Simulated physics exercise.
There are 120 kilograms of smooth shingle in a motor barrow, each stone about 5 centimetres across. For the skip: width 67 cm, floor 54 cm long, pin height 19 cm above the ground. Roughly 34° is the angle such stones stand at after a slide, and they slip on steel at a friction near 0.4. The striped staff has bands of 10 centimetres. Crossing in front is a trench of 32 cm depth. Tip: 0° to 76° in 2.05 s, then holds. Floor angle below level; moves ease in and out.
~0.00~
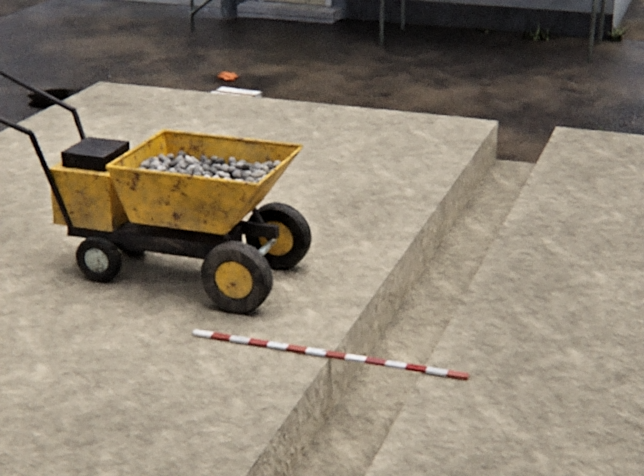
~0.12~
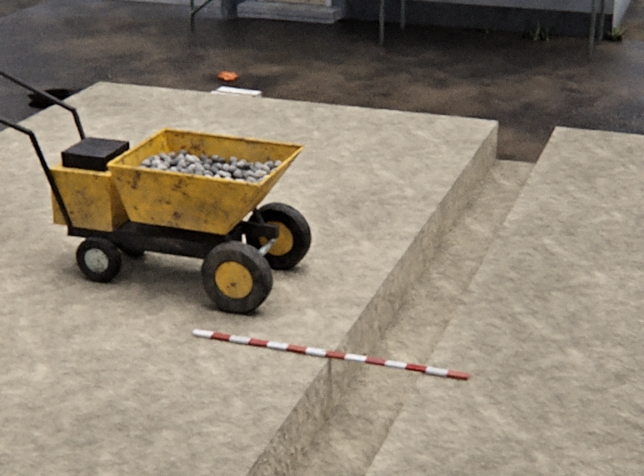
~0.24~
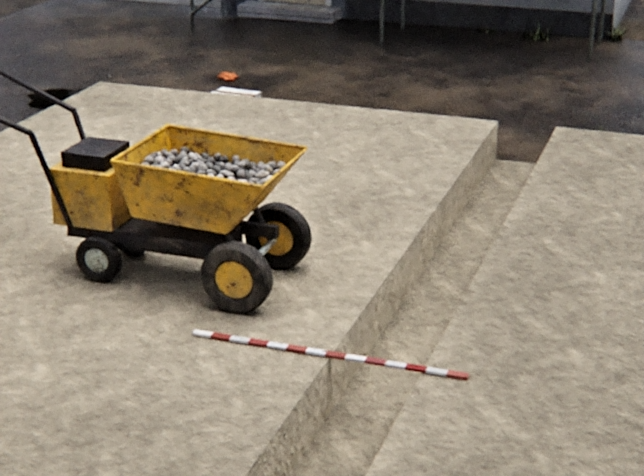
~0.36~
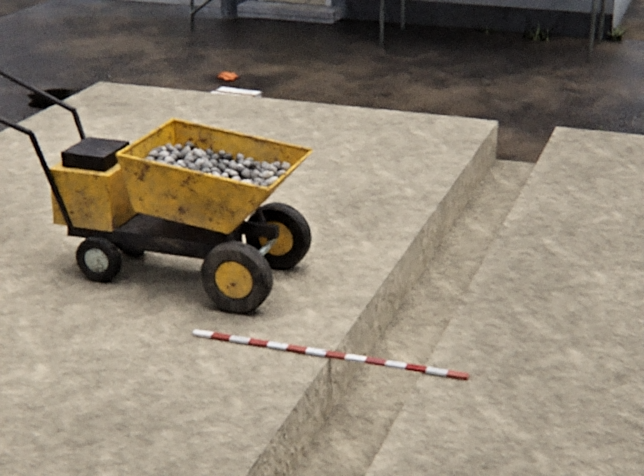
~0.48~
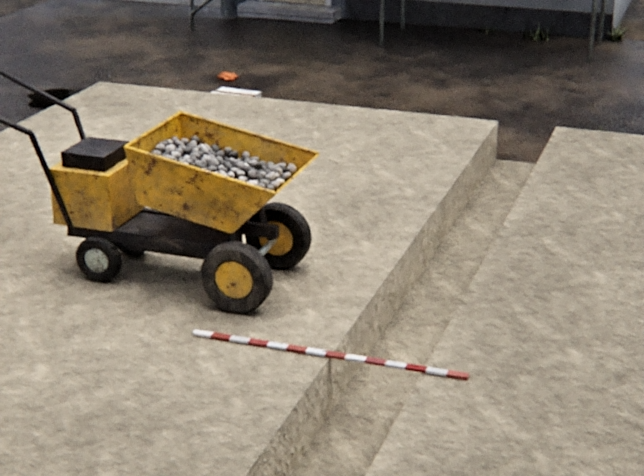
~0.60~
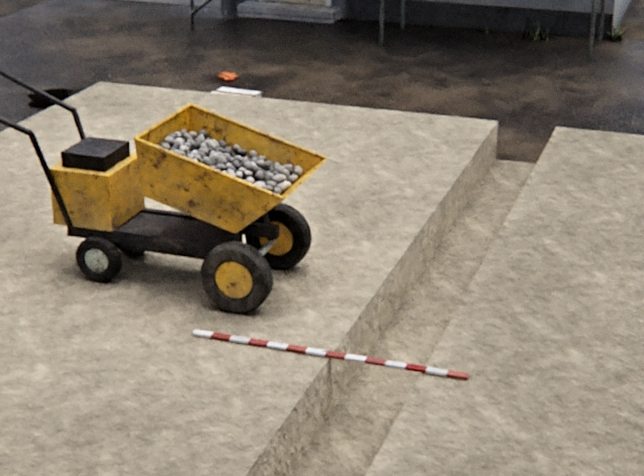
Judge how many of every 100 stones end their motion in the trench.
I would put it near 100 out of 100.
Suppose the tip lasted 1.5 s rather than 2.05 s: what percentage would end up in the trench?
Something close to 100 per cent.
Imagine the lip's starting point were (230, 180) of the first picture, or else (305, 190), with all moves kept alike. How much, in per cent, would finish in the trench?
80 %, then 80 %.
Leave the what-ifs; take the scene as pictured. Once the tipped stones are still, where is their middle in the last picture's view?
Resting centre: About (410, 354).
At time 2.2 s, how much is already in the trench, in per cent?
Close to 65 per cent has got there by then.
After 1.5 s the floor is at 64°; 99 % in the skip, 1 % short of the trench; the foremost stones are at (365, 249).
After 2.2 s the floor is at 76°; 32 % in the skip, 1 % short of the trench, 67 % in the trench; the foremost stones are at (452, 348).
After 2.5 s the floor is at 76°; 10 % in the skip, 1 % short of the trench, 89 % in the trench; the foremost stones are at (449, 349).
After 4.4 s the floor is at 76°; 0 % in the skip, 100 % in the trench; the foremost stones are at (441, 363).
